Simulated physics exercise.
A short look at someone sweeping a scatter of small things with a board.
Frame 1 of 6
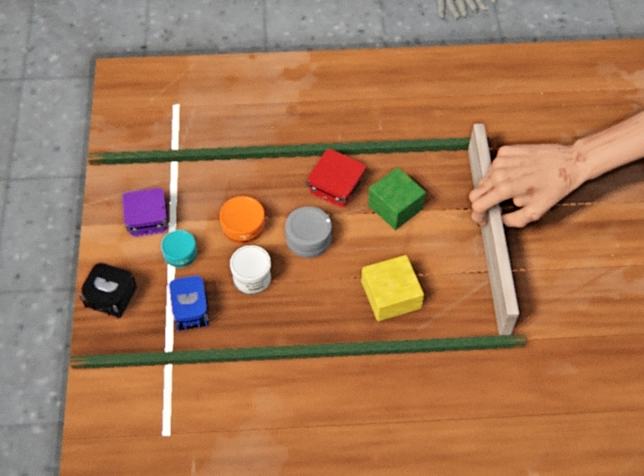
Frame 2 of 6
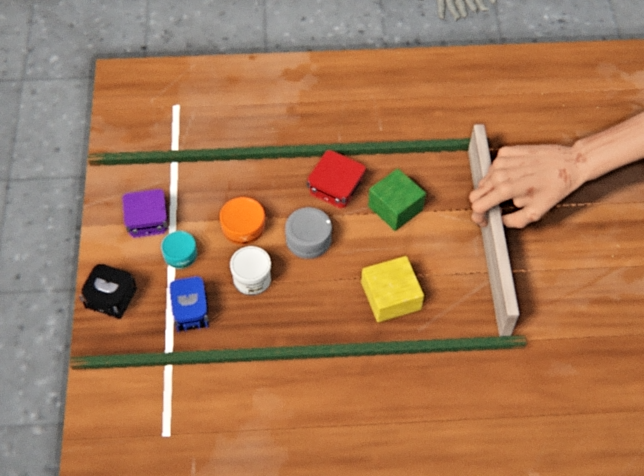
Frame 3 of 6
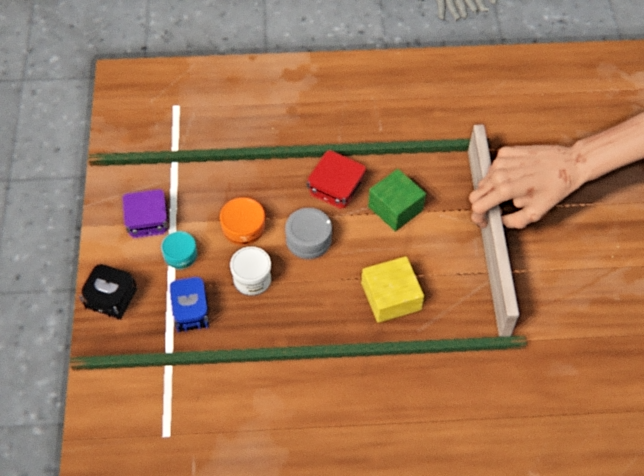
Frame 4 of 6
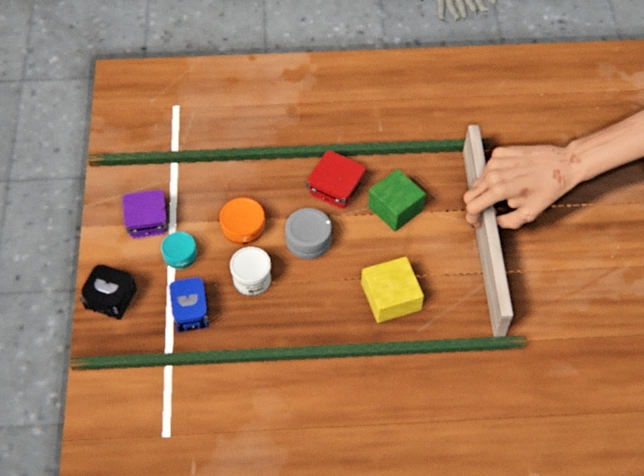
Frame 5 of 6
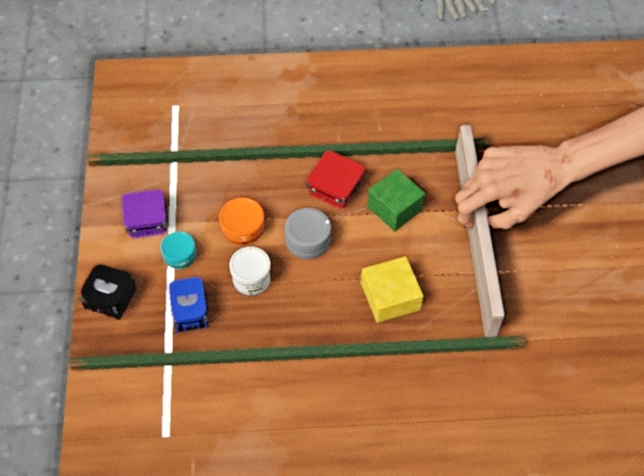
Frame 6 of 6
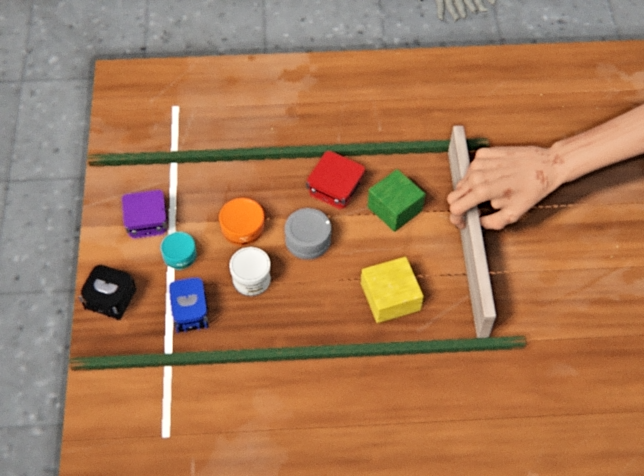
A hand held a board upright at the right of some scattered colourful blocks and tubs, then slid it slightly left between two green strips, while the small things stayed still, untouched.
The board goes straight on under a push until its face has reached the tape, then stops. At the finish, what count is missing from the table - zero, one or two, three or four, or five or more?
Missing: One or two.
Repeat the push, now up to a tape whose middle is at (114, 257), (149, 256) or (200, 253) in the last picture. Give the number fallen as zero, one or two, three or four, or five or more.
Lab note - count at each position: More than four; three or four; zero.
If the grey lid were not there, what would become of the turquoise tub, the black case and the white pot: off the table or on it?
Turquoise tub - safe, black case - gone, white pot - safe.
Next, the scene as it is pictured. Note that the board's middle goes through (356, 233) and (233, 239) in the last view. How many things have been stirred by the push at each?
The first count is 4, and then it's 9.
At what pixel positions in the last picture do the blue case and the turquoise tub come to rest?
The blue case ends up near (95, 325), and the turquoise tub near (90, 258).
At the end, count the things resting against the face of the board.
In contact: 4.
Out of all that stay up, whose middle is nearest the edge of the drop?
The one in question is the purple case.
Soon after, none off yet; black case at rest near (108, 292); purple case at rest near (146, 215); turquoise tub at rest near (179, 251).
After that, none off yet; black case at rest near (108, 292); purple case at rest near (146, 215); turquoise tub at rest near (176, 252).
In the end, the number that fall off is one or two; gone, black case.
